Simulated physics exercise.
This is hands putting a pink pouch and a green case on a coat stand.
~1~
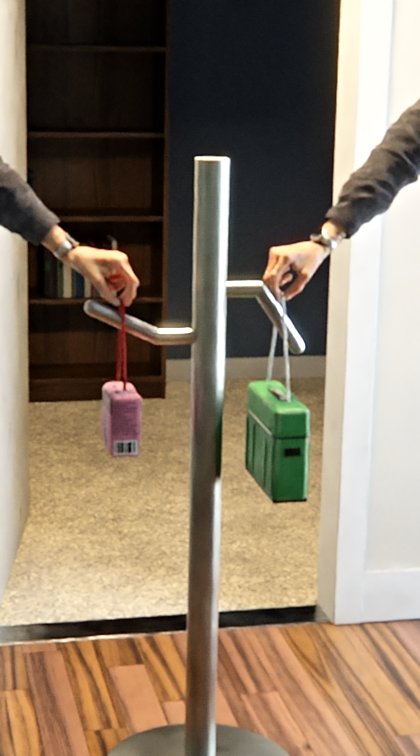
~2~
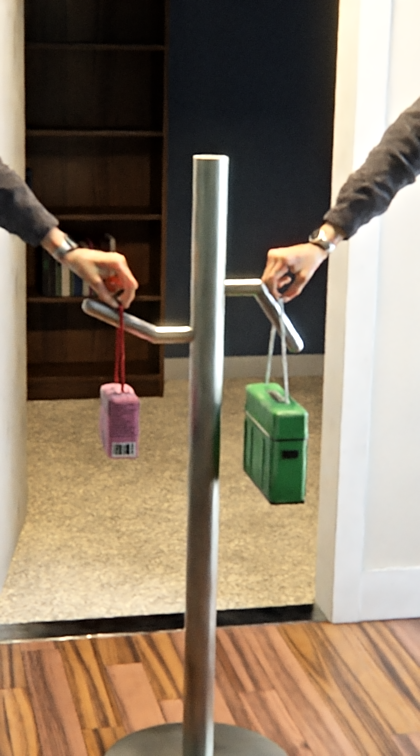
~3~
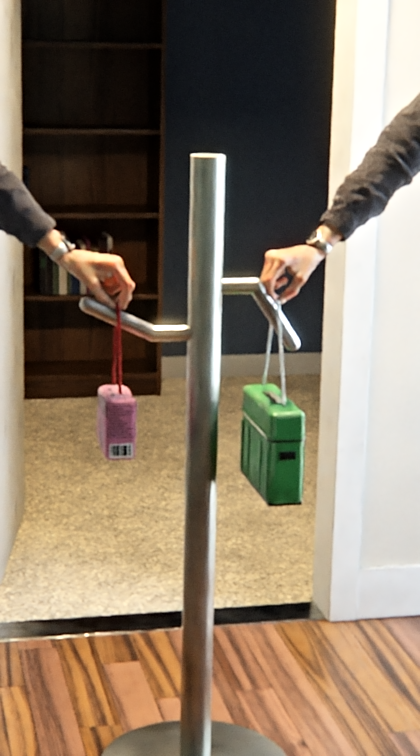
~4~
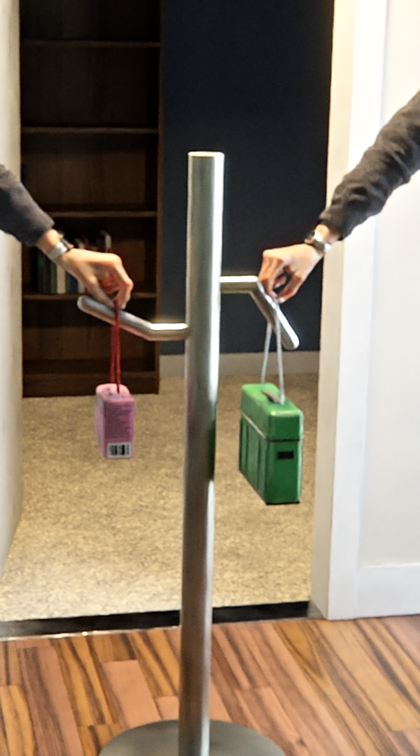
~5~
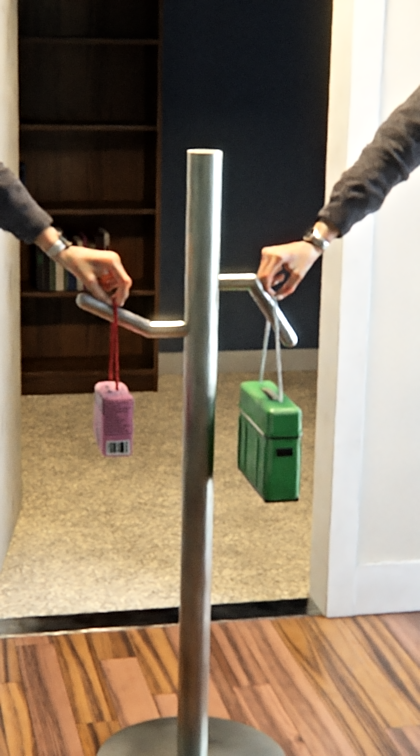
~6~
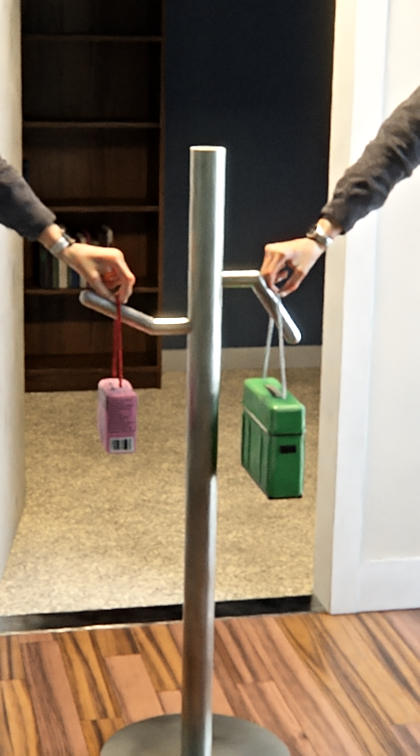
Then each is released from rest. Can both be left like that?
The pink pouch remains on its peg and the green case slips off its peg.
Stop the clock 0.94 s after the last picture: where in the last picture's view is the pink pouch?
Around (158, 432).
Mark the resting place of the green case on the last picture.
Near (191, 748).
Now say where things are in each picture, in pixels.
The first picture shows pink pouch (121, 420); green case (277, 440); left peg tip (92, 307); right peg tip (297, 346).
The second picture shows pink pouch (119, 422); green case (274, 442).
The third picture shows pink pouch (116, 423); green case (272, 443).
The fourth picture shows pink pouch (115, 422); green case (270, 443).
The fifth picture shows pink pouch (113, 420); green case (269, 440).
The sixth picture shows pink pouch (117, 417); green case (272, 437); left peg tip (88, 298), pointing up; right peg tip (293, 336), sloping steeply down.
Then, 0.28 s later than the last view, pink pouch hanging from its loop near (137, 432); green case falling near (269, 548).
Then, 0.56 s later than the last view, pink pouch hanging from its loop near (190, 431); green case on the floor near (217, 723).
Then, 0.94 s later than the last view, pink pouch hanging from its loop near (158, 432); green case on the floor near (191, 748).
Finally, pink pouch hanging from its loop near (192, 430); green case on the floor near (191, 748). The pink pouch stays hanging and the green case drops to the floor.
